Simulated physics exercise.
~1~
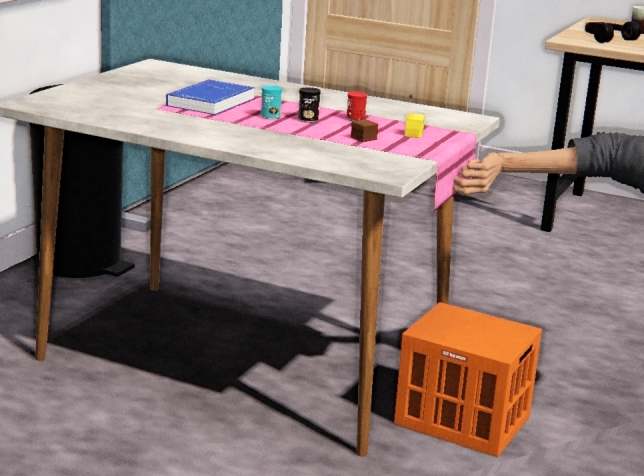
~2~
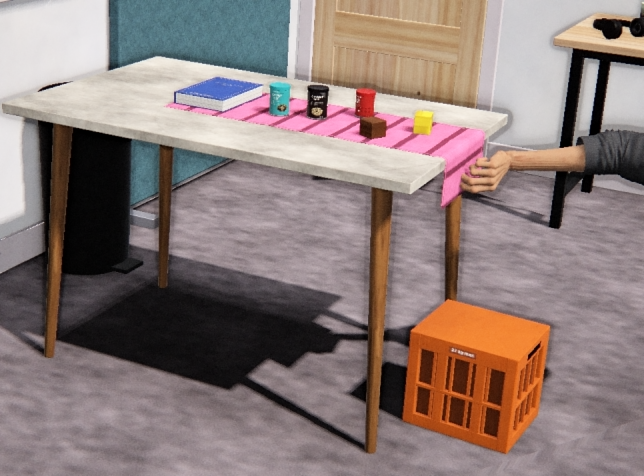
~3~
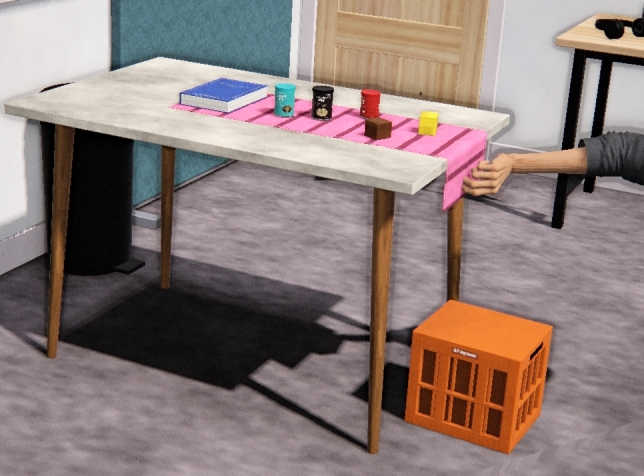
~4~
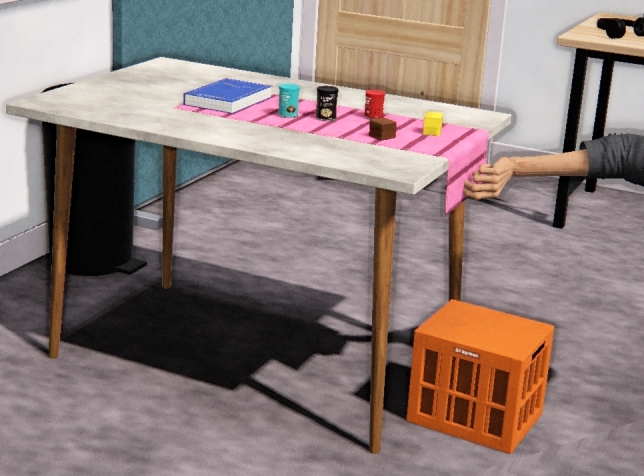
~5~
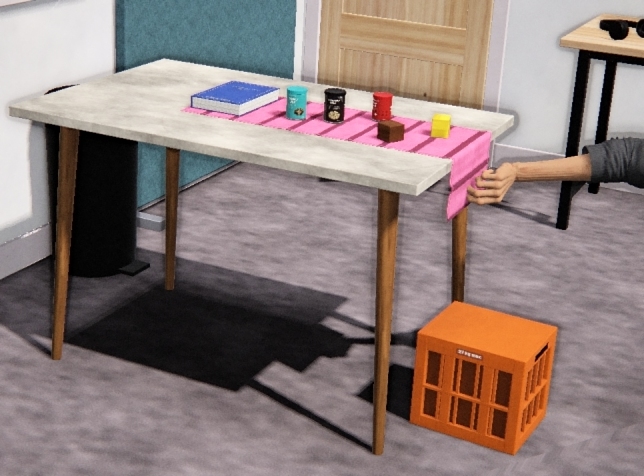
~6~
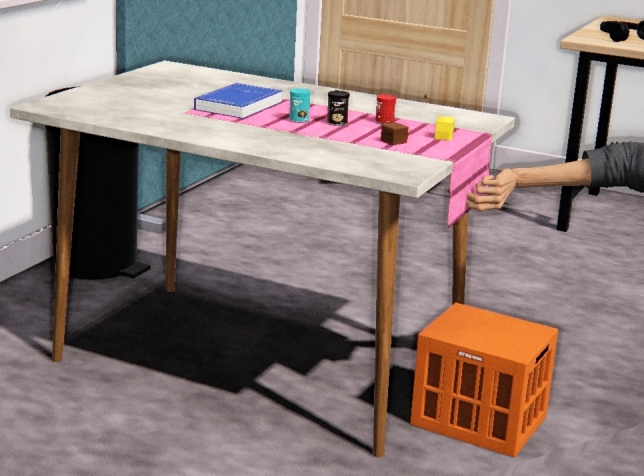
A hand slowly draws a pink striped cloth rightward, carrying small cans and cubes along the table.
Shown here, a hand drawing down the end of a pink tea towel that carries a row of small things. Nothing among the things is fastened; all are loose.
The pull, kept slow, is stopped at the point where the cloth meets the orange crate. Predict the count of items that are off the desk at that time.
Three objects go.
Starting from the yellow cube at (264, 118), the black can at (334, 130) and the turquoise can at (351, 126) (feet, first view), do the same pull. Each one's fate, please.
Looks like the yellow cube hangs in there, the black can ends up down, and the turquoise can ends up down.
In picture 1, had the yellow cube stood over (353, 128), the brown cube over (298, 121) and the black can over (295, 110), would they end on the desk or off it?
The yellow cube ends up knocked off; the brown cube ends up still aboard; the black can ends up still aboard.
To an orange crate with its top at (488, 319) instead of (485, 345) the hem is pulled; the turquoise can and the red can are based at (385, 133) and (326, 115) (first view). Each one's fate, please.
In the end the turquoise can is no longer on top and the red can is still on top.
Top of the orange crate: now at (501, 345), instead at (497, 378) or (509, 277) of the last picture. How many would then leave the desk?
The count comes out 4 and 1.
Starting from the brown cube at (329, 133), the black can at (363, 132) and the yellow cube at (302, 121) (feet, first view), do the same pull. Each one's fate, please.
Brown cube gone, black can gone, yellow cube stays.
Early on, hem near (463, 275); yellow cube gone.
Midway, hem on the crate; yellow cube, brown cube and red can gone.
Finally, hem on the crate; yellow cube, brown cube and red can gone. The count of fallen things is three.
